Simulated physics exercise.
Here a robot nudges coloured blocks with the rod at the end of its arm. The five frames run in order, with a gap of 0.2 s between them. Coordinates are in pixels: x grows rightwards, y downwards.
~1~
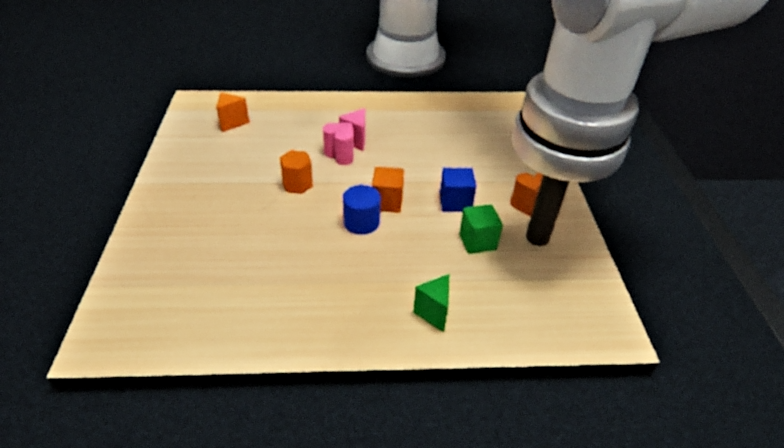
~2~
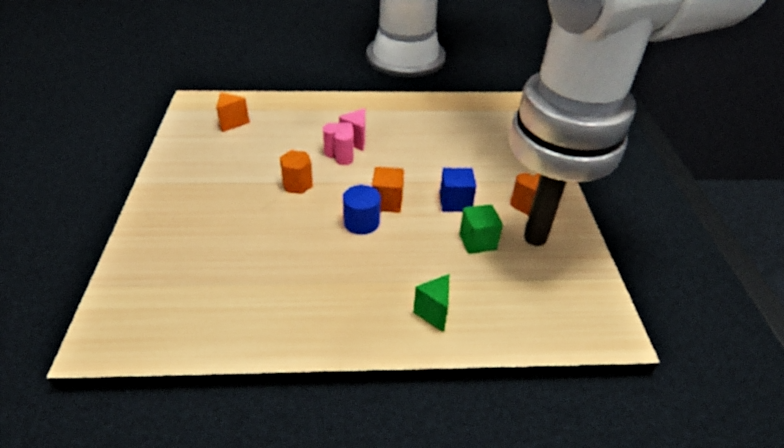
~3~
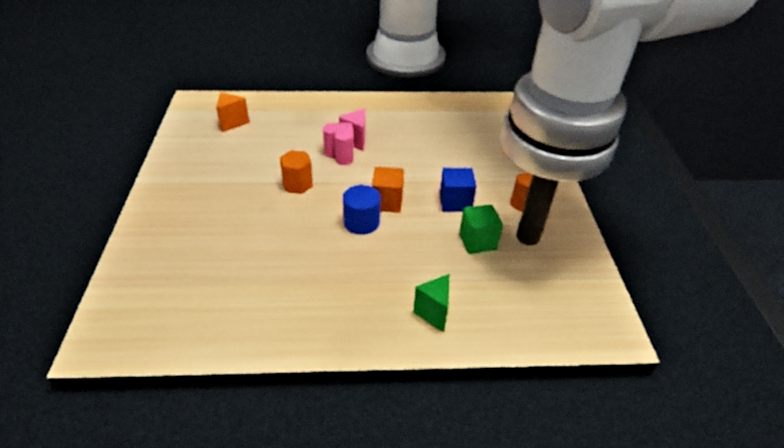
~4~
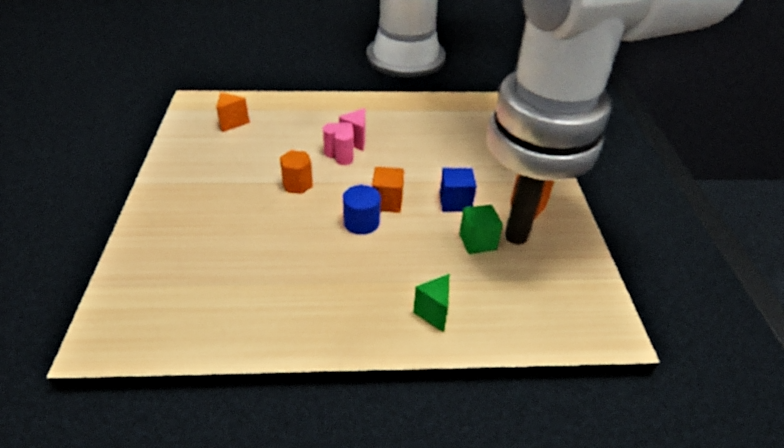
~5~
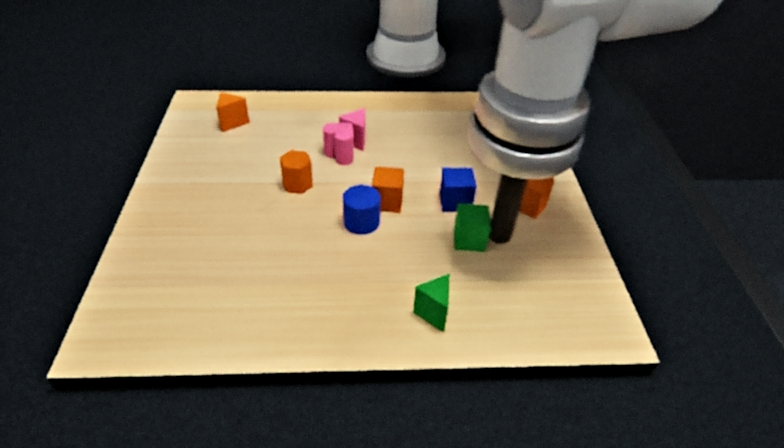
On a pale wooden board against a dark surface, a robot arm holds its black rod upright to the right of a green cube, among scattered orange, pink, blue and green blocks. The rod slides left toward the cube, then nudges it slightly left, while the other blocks stay put.
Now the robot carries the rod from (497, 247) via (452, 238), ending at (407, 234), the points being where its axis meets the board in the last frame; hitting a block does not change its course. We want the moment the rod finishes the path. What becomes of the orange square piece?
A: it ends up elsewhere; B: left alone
(A)
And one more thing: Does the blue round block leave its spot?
Short answer: No.
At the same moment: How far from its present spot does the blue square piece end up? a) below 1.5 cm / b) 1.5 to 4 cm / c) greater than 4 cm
Correct choice: A.
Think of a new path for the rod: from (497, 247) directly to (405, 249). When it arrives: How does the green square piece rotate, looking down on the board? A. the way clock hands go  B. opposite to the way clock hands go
Option A.
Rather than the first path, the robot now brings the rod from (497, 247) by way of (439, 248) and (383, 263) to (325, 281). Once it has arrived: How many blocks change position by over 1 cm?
I'd say one block gets moved.
What follows on the original path. One third of the way, rod (468, 230); green square piece (446, 204), turned 20° clockwise.
Two thirds of the way, rod (437, 226); green square piece (421, 196), turned 55° clockwise.
At the end, rod (408, 223); blue round block still; orange square piece (384, 171); blue square piece still; green square piece (407, 190), turned 85° clockwise.
